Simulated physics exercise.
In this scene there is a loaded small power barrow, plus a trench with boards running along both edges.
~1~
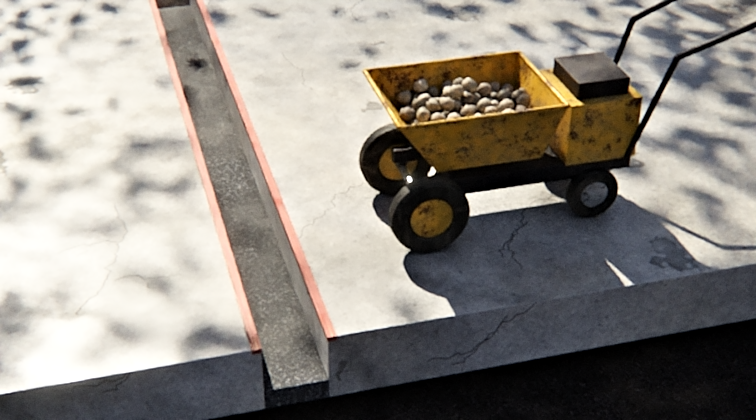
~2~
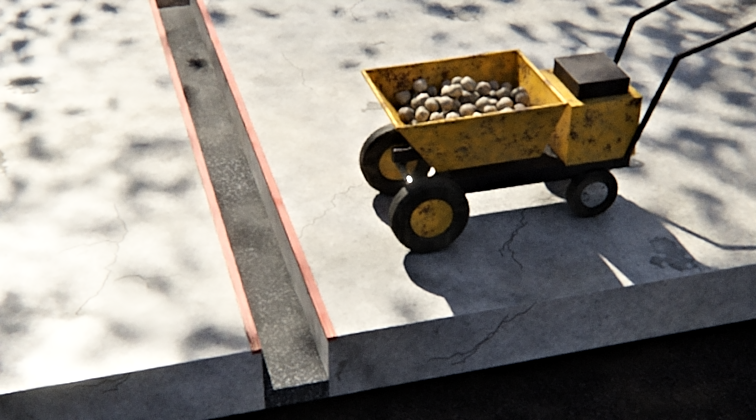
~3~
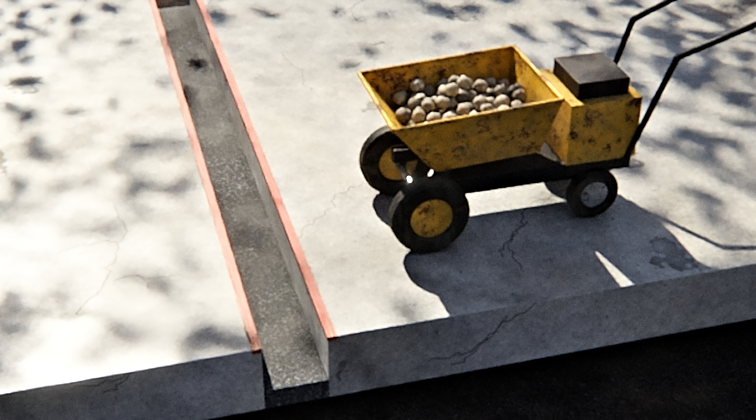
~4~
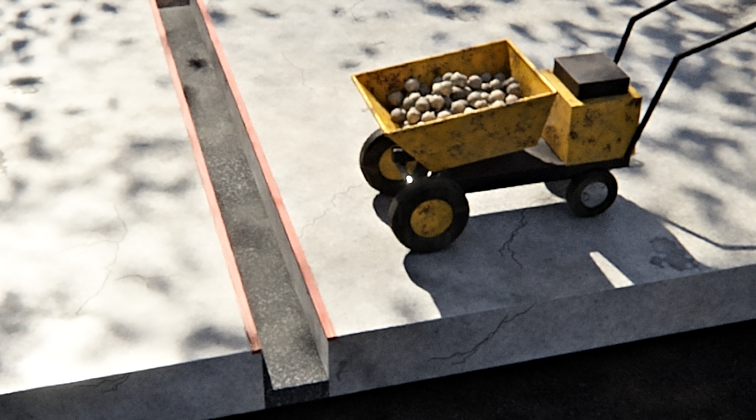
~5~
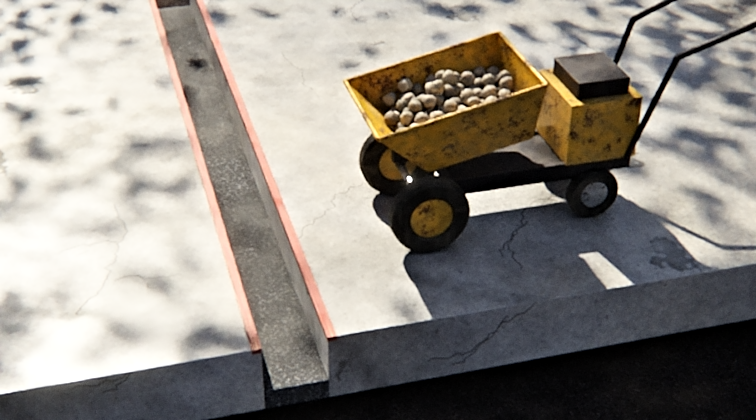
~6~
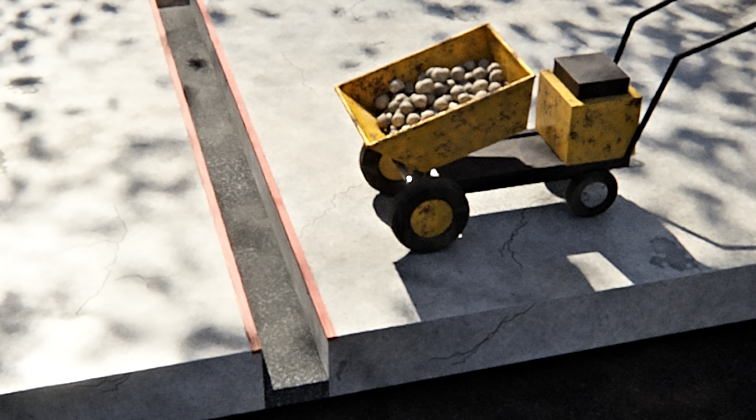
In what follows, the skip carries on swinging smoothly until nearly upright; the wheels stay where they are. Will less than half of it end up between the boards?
No, over half lands there.
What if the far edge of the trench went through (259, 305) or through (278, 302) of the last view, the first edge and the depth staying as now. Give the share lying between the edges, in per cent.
For the first it's 80 per cent, for the second 50 per cent.
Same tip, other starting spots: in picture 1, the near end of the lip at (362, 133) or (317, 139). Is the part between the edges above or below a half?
Respectively: The bigger portion, a smaller portion.
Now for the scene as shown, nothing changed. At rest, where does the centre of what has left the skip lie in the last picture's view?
(267, 265).
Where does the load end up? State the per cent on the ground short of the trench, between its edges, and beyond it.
I get 15 % short, 85 % between and 0 % beyond.
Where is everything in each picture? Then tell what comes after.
Lip of the skip near (400, 128), level; top of the load near (467, 100), river pebbles; first edge of the trench near (316, 295); far edge near (244, 307), the trench over half as wide as the skip, and about as deep as wide, in the first frame.
Lip of the skip near (398, 129), level; top of the load near (466, 99), in the second frame.
Lip of the skip near (394, 131), tipped barely; top of the load near (481, 103), in the third frame.
Lip of the skip near (387, 135), tipped a little; top of the load near (475, 100), in the fourth frame.
Lip of the skip near (379, 140), tipped a little; top of the load near (478, 95), in the fifth frame.
Lip of the skip near (369, 147), tipped clearly; top of the load near (482, 87); first edge of the trench near (316, 295); far edge near (244, 307), in the sixth frame.
Shortly afterwards, skip tipped steeply; the whole lot in the skip.
Next, skip tipped right over; near two thirds in the skip; a little short of the trench; near a quarter in or heaped over the trench; only a few falling.
Some moments later, skip tipped right over; a little in the skip; a little short of the trench; the bulk in or heaped over the trench.
In the end, skip tipped right over; only a few in the skip; a little short of the trench; the bulk in or heaped over the trench; none at all beyond it.
